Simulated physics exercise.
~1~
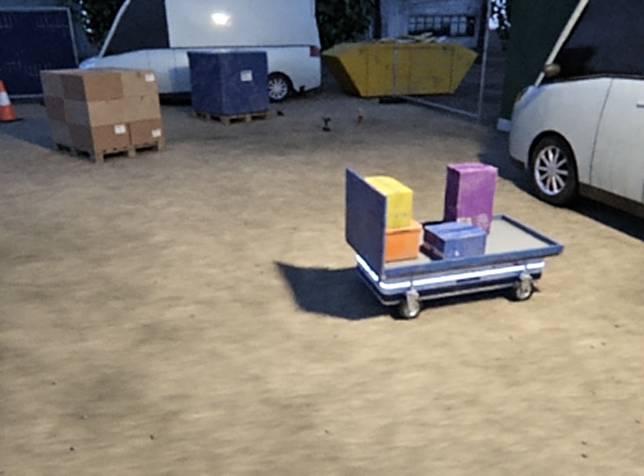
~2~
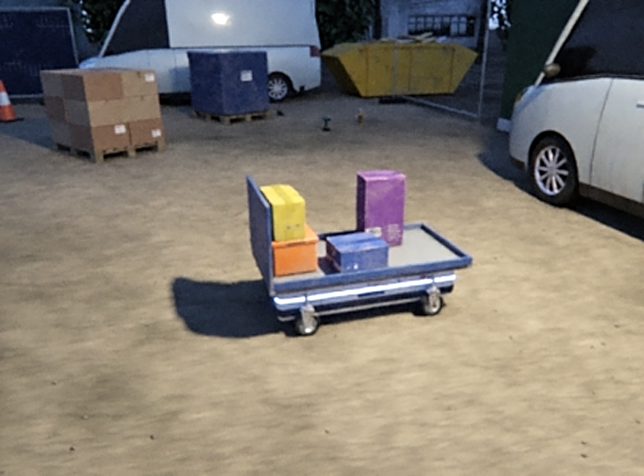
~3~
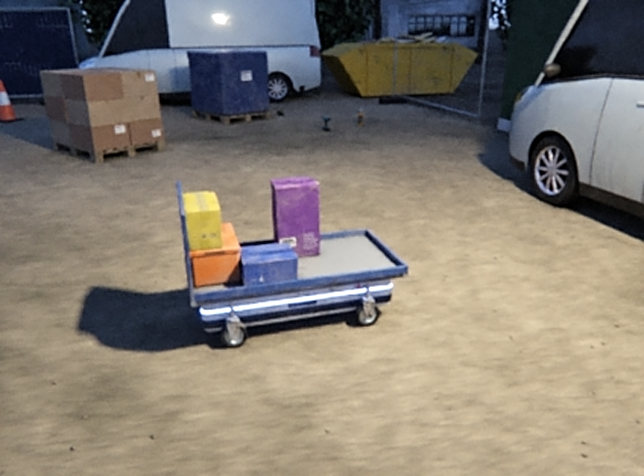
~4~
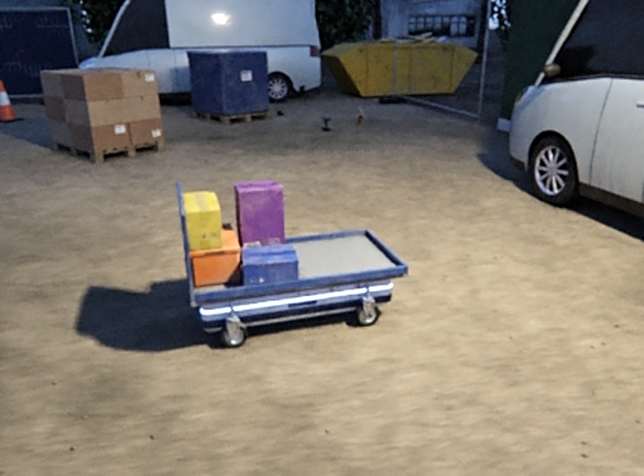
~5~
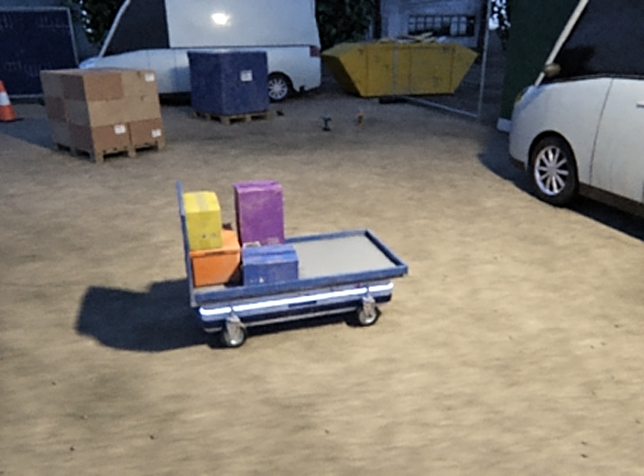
A flat cart carrying a purple box, a blue box, an orange tote and a yellow parcel rolls left across a dim yard and stops. The purple box slides left toward the upright board, and everything then rests still, with the yellow parcel still on the tote.
